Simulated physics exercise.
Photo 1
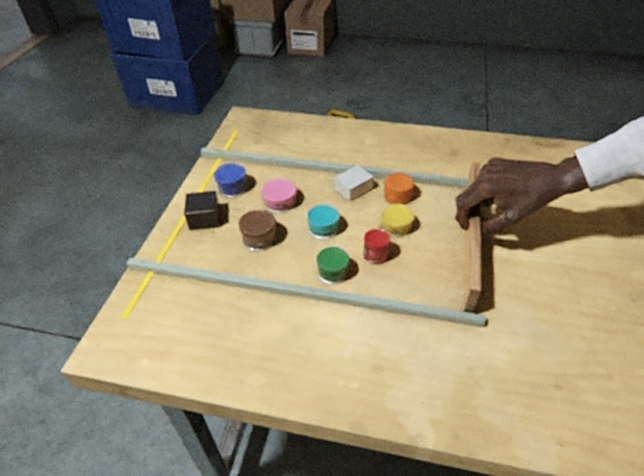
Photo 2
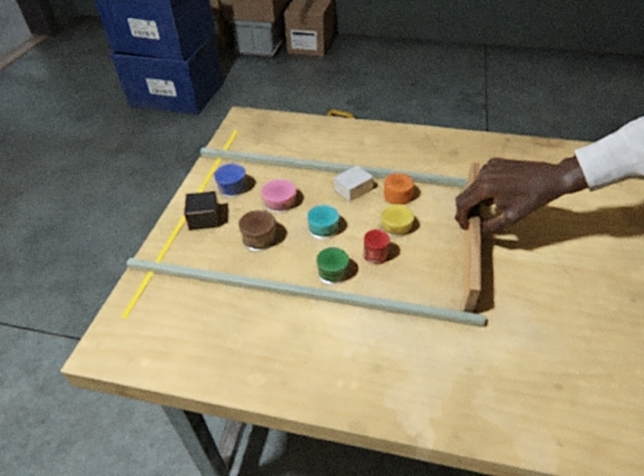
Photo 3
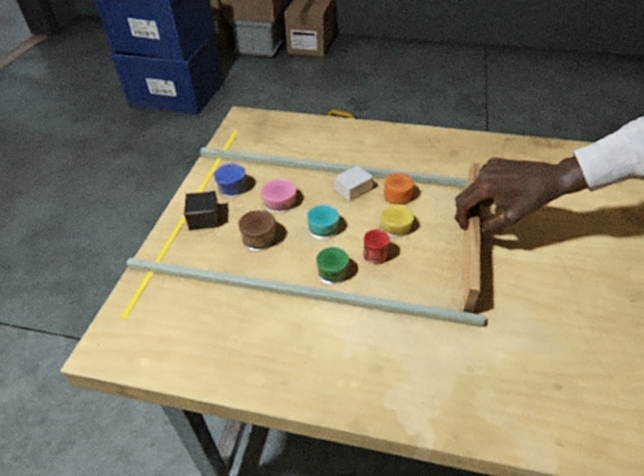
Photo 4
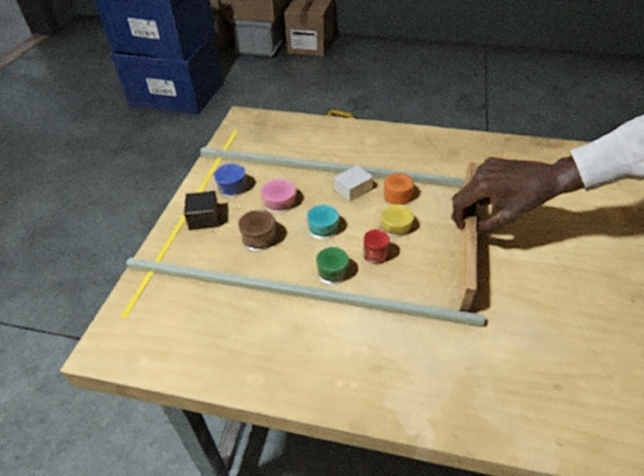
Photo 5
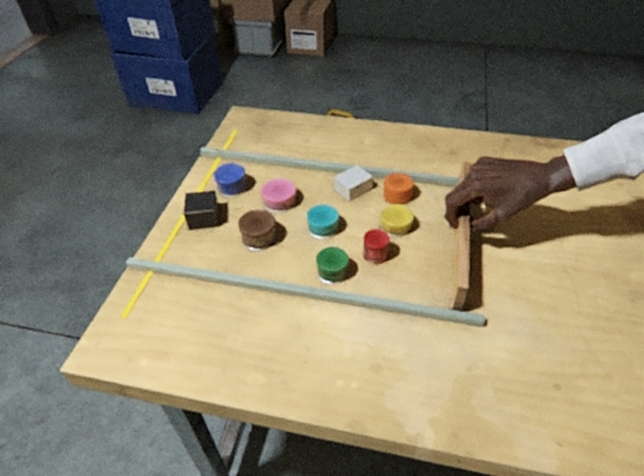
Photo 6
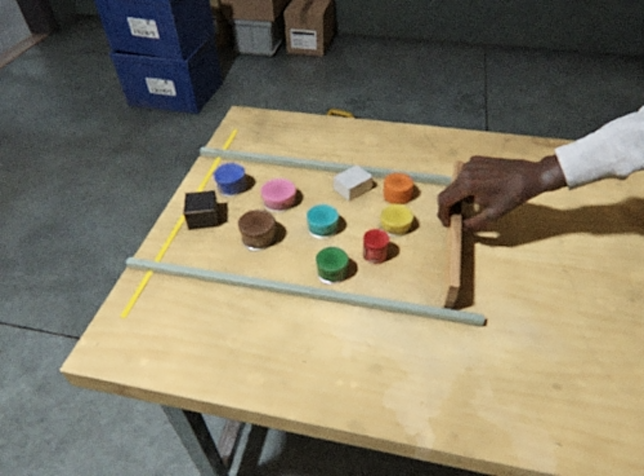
To begin with, a hand holds a wooden board upright at the right end of two pale rails on a table, with colourful round pots and two small blocks scattered between them. Then the hand slides the board slightly left toward the objects, which stay still.
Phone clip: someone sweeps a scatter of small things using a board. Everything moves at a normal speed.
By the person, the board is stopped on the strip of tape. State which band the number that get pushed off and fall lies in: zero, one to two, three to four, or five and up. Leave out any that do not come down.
The band is five and up.
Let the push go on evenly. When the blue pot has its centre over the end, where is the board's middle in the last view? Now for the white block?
The middle is at (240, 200) when it's the blue pot, and at (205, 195) when it's the white block.
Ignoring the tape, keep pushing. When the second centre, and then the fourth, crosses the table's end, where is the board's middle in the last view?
Around (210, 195); afterwards around (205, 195).
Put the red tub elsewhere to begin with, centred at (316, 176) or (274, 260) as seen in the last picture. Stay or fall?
First: Gone; second: Gone.
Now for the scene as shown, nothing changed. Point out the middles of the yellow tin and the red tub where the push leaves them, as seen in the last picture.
(183, 187) and (161, 223).
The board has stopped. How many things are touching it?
That number would be 5.
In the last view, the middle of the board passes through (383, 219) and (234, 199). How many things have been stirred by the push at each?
4, then 10.
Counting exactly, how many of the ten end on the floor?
Taken together, the number is 5.
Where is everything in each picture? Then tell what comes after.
In the first frame, black block (202, 210); blue pot (231, 181); brown tin (258, 230); board (472, 231); tape (191, 207).
In the second frame, blue pot (231, 181); red tub (376, 247).
In the third frame, brown tin (258, 231); turquoise pot (323, 222).
In the fourth frame, black block (202, 210); orange lid (398, 189).
In the fifth frame, blue pot (231, 180); yellow tin (397, 220).
In the sixth frame, black block (202, 210); blue pot (231, 180); brown tin (257, 230); board (454, 229); tape (190, 206).
Soon after, none off yet; black block at rest near (202, 210); blue pot at rest near (231, 180); brown tin at rest near (257, 230).
After that, none off yet; black block moving near (197, 208); blue pot displaced about its own width near (211, 175); brown tin displaced about its own width near (223, 226).
In the end, the number that fall off is five or more; gone, white block, pink pot, brown tin, blue pot and black block.
